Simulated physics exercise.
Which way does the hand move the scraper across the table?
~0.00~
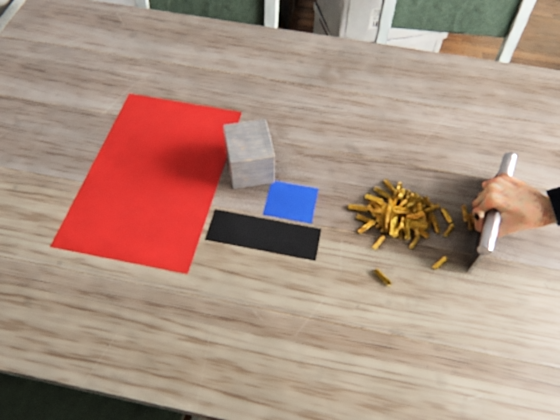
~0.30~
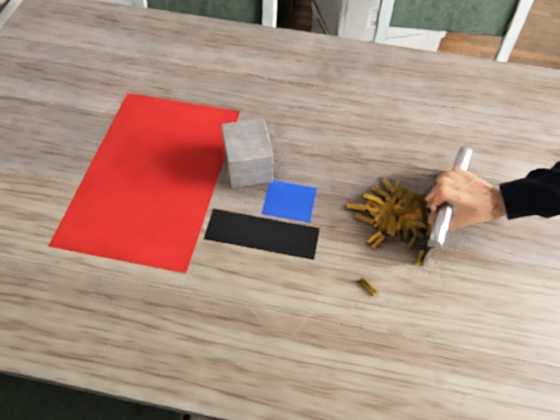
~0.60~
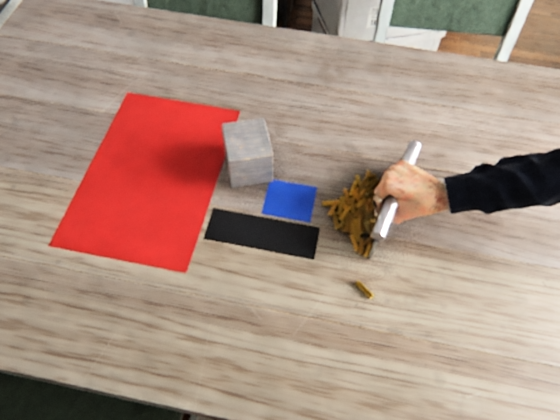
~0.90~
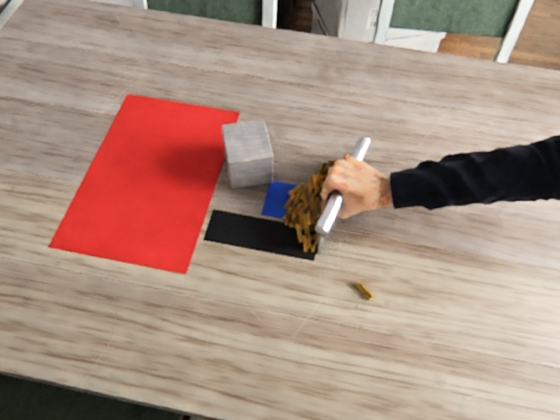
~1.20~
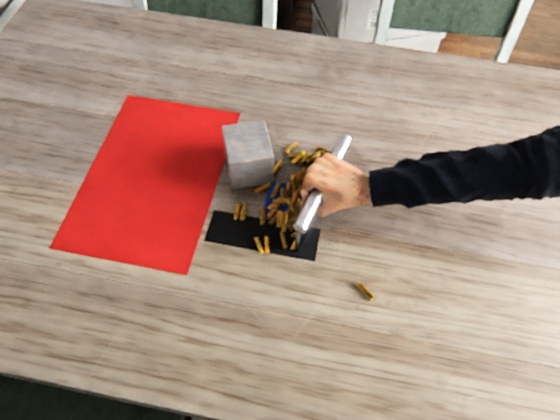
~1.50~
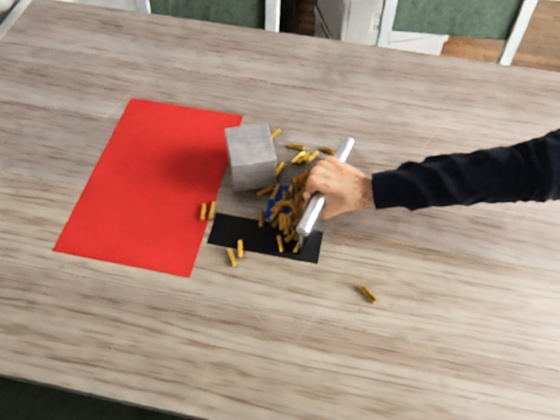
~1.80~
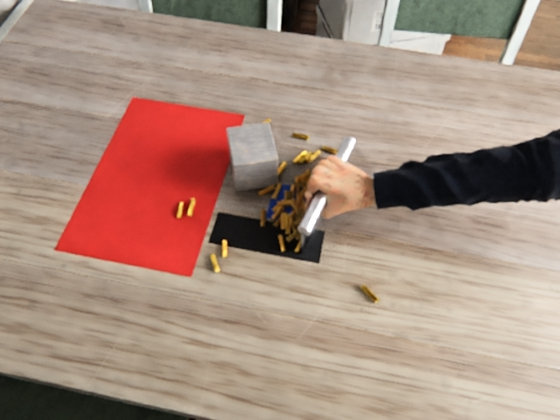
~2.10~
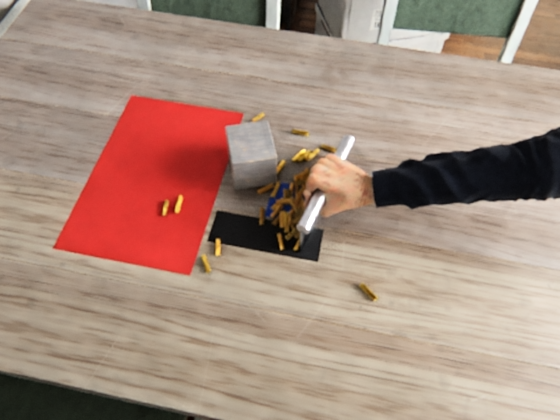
The hand moves the scraper to the left, pushing the pile of small pieces toward the gray block.
On a wood-grain table, a hand pushes a pile of small yellowish-brown pieces left with a scraper, toward a fixed gray block. The scraper stops with the pieces crowded over the blue and black sheets, while a few slide onto the red sheet and one stays behind.
